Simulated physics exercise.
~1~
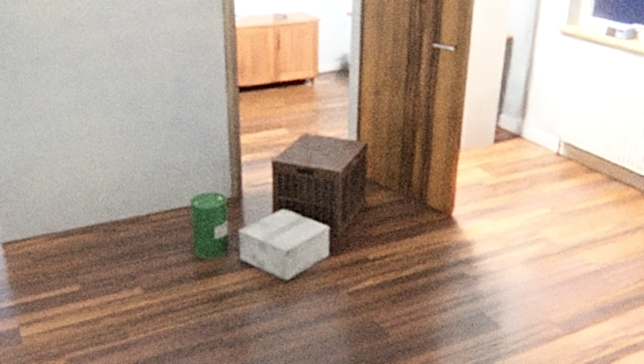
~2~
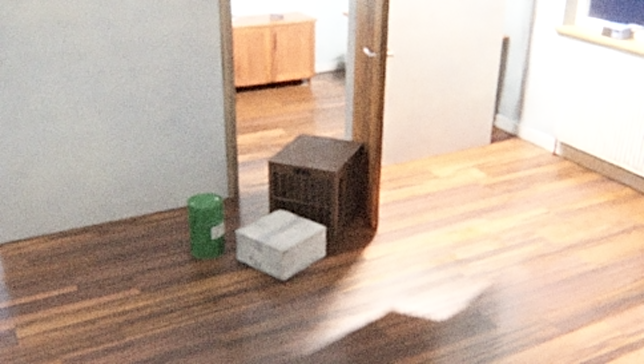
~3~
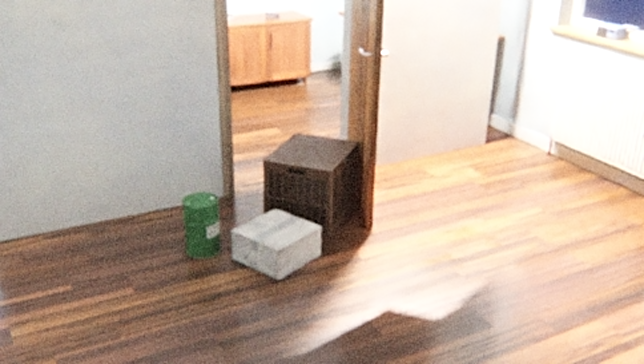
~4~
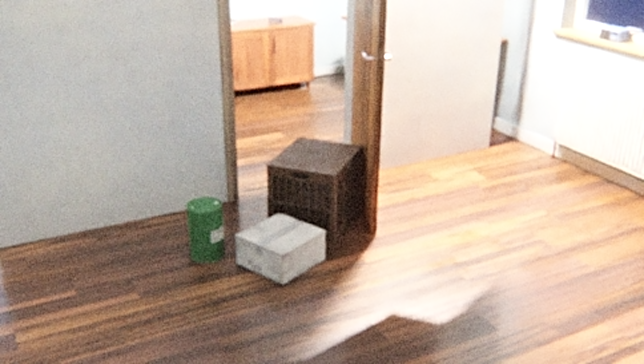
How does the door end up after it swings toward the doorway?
It stops short of closing and stays open next to the brown chest, with the room beyond still visible through the doorway.
